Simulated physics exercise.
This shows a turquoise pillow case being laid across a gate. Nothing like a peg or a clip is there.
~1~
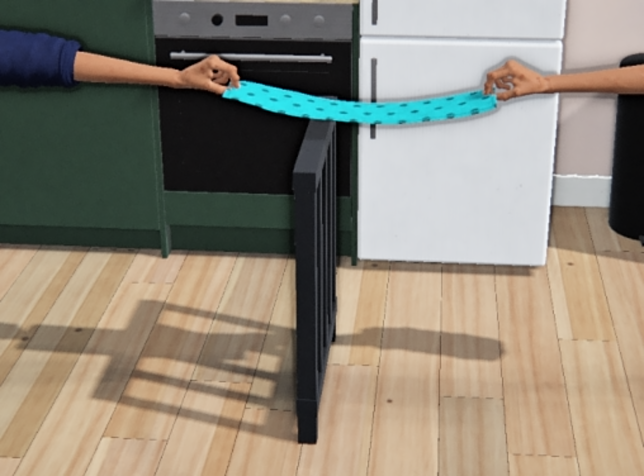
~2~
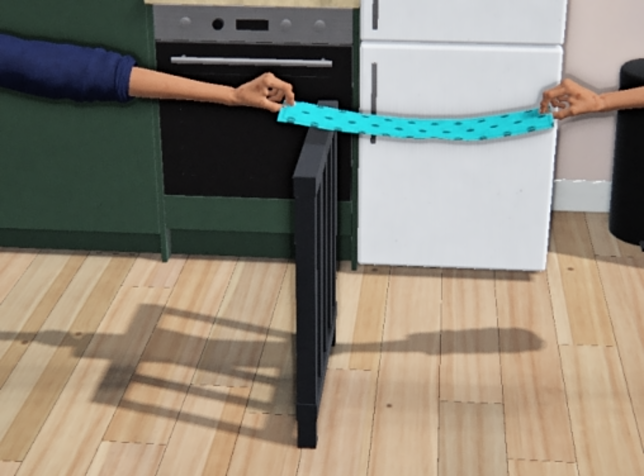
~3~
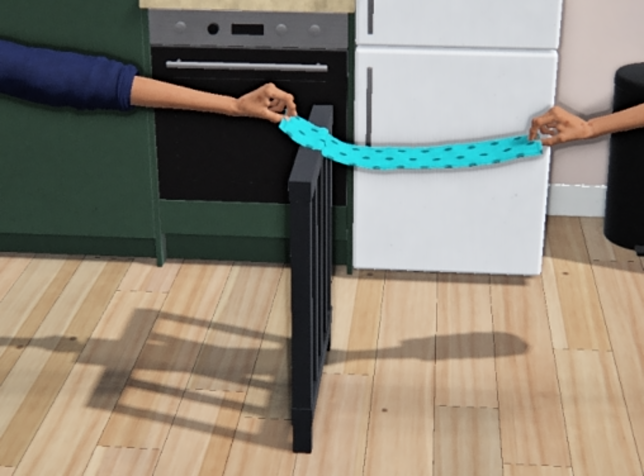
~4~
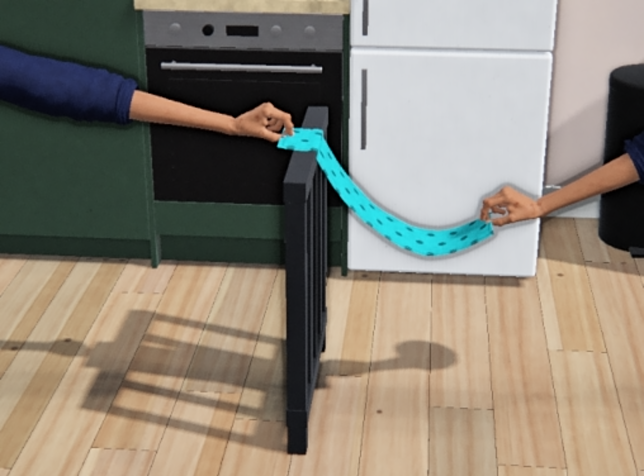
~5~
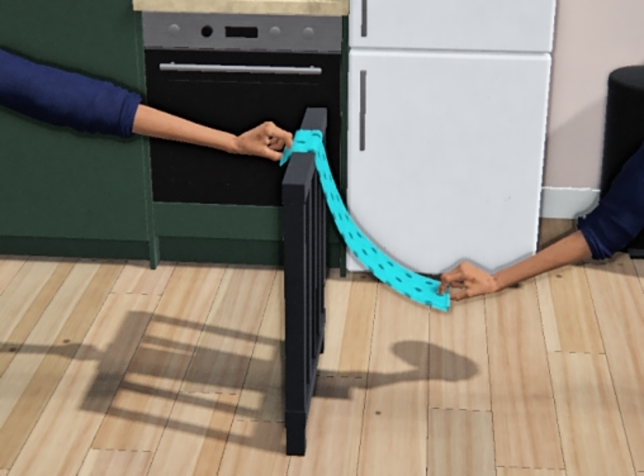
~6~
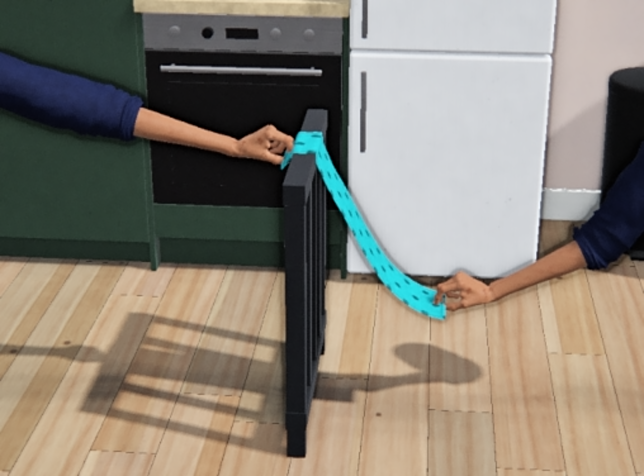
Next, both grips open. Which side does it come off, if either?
I expect it will drift off to the right.
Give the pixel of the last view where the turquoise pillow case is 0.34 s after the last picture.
Estimated pixel: Around (354, 311).
Then, 0.34 s on from there, pillow case clear of the top and falling near (354, 311).
Then, 0.54 s on from there, pillow case in a heap on the floor near (356, 399).
In the end, pillow case in a heap on the floor near (356, 401). The turquoise pillow case is pulled rightwards.
